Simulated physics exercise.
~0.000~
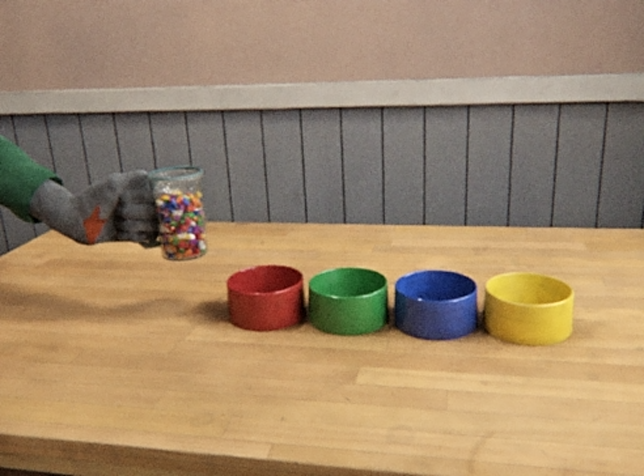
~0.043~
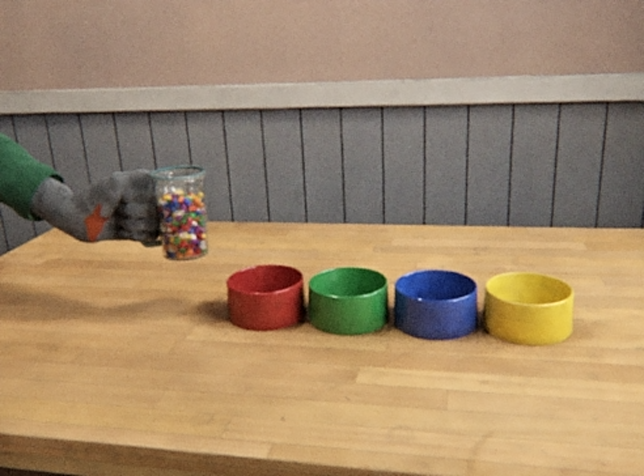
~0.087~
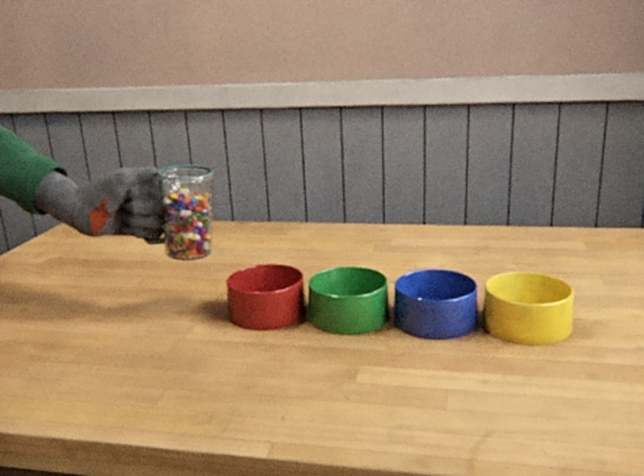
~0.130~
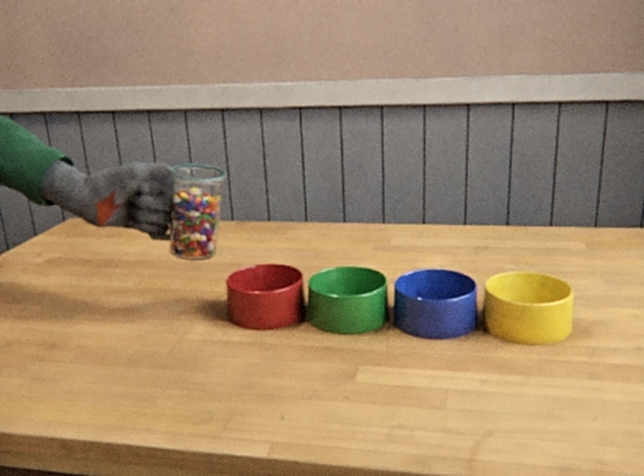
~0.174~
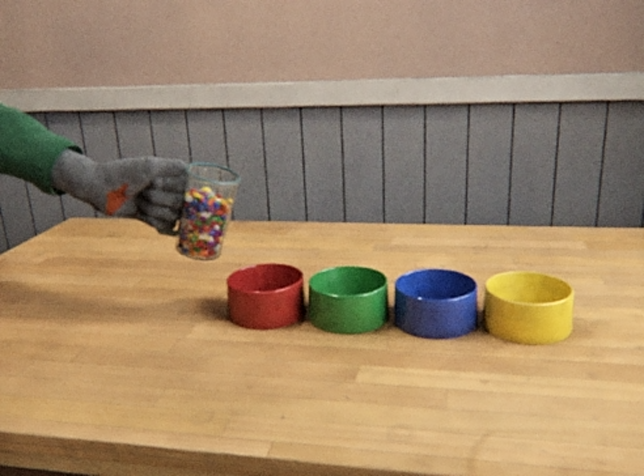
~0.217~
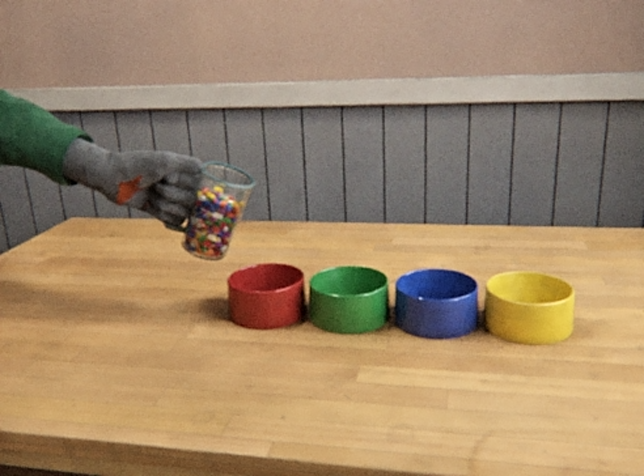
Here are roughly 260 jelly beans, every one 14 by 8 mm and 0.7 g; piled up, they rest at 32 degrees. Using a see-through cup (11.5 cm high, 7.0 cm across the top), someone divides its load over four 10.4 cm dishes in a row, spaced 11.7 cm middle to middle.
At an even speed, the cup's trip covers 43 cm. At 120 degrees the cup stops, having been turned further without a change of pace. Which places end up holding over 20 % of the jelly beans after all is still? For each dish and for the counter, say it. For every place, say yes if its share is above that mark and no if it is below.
Red: No, blue: Yes, green: No, yellow: Yes, counter: No.
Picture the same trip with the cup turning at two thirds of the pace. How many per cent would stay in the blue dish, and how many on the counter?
In that case I'd put blue at 0 and the counter at 20.
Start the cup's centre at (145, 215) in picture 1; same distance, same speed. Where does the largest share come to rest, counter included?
Top spot: Blue.
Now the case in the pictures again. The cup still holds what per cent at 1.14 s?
Roughly 25 per cent.
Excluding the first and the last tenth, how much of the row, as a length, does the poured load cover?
Spread: Around 15 cm.
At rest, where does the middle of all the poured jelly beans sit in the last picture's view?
(470, 311).
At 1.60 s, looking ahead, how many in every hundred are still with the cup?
My guess is near 0 per cent.
After 0.77 s, tilt 109 degrees; cup holds 95 %.
After 1.14 s, tilt 120 degrees; cup holds 25 %, blue 50 %, yellow 10 %.
After 1.60 s, tilt 120 degrees; cup holds 0 %, blue 50 %, yellow 40 %.
By 2.4 s all is still; red 0 %, blue 50 %, green 0 %, yellow 40 %, counter 10 %.
